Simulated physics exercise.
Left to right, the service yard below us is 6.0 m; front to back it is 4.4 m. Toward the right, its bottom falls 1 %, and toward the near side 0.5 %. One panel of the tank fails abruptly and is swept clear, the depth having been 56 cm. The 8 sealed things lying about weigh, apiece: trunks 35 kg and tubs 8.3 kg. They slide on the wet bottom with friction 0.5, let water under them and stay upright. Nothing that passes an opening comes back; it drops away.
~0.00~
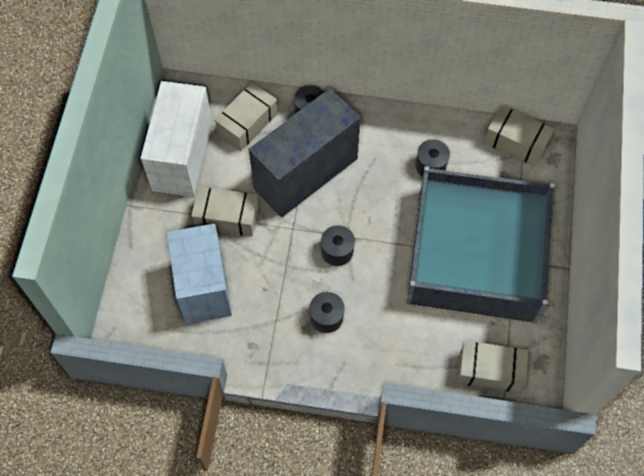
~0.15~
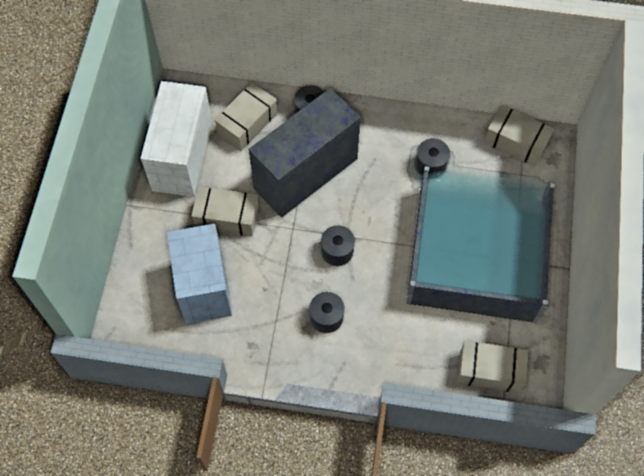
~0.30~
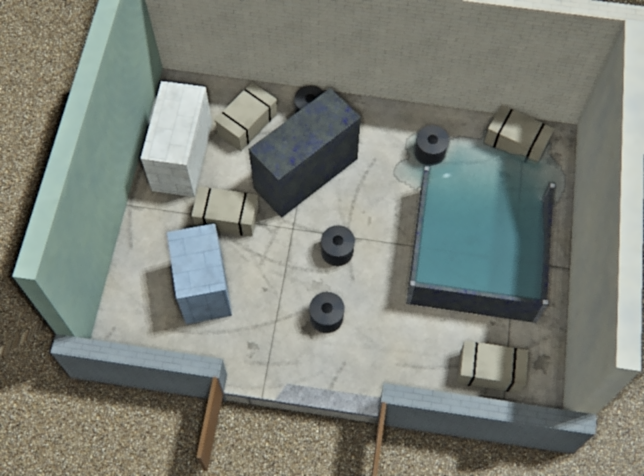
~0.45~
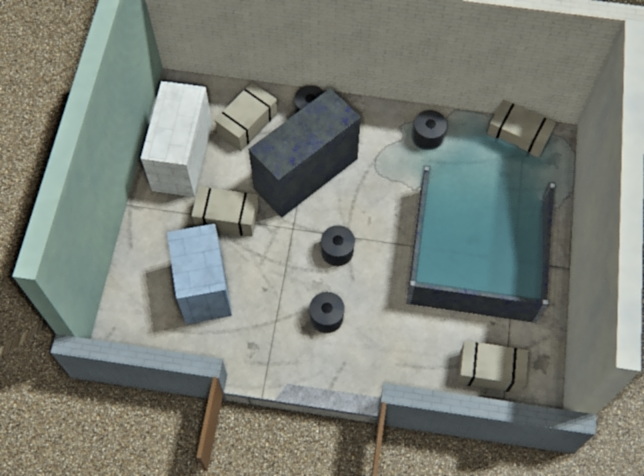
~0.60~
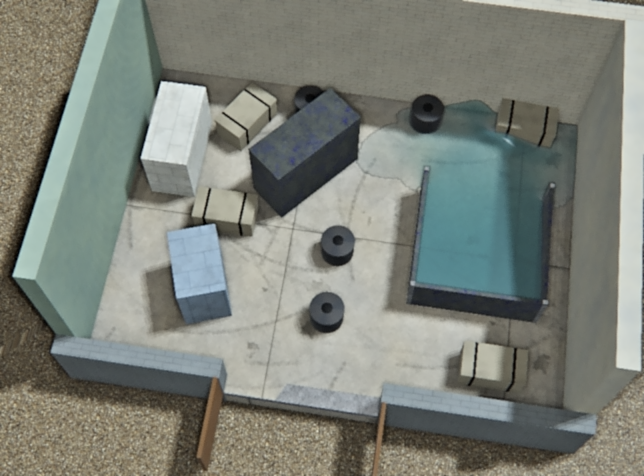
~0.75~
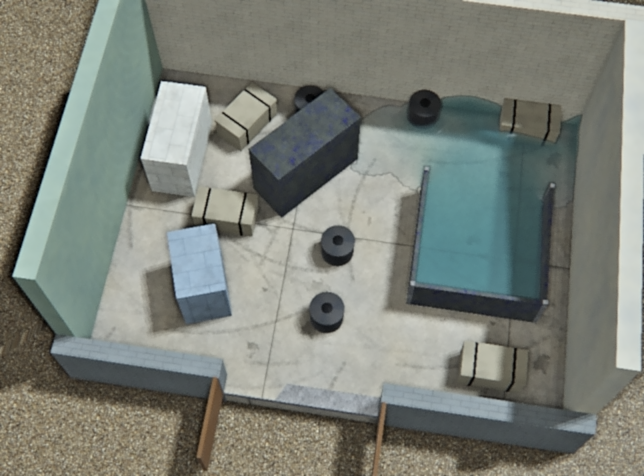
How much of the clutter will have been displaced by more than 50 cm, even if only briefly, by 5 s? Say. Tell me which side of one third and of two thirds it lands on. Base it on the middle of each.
It ends in the middle band.
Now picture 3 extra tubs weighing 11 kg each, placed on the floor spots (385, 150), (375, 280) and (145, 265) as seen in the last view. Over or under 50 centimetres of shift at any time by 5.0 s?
Beyond it, within it, within it.
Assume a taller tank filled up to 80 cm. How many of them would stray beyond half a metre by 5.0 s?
Under that setup the answer is 5.
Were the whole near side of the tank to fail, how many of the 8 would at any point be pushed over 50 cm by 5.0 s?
Result: 2 of them.
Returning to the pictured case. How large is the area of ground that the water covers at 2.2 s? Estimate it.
Roughly 10.0 m2.
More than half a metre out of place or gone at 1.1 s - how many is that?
Answer: 1.
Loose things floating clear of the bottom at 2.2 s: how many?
My tally comes to 2.
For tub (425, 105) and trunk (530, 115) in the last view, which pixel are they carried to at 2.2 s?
Approx. (286, 90); approx. (548, 151).
After 1.1 s 1 of 8 are over 50 cm from their spots; 2 afloat.
After 2.2 s 3 of 8 are over 50 cm from their spots; 2 afloat.
After 3.5 s 3 of 8 are over 50 cm from their spots; 3 afloat.
After 5.0 s 3 of 8 are over 50 cm from their spots, and 3 have been at some point; 2 afloat.
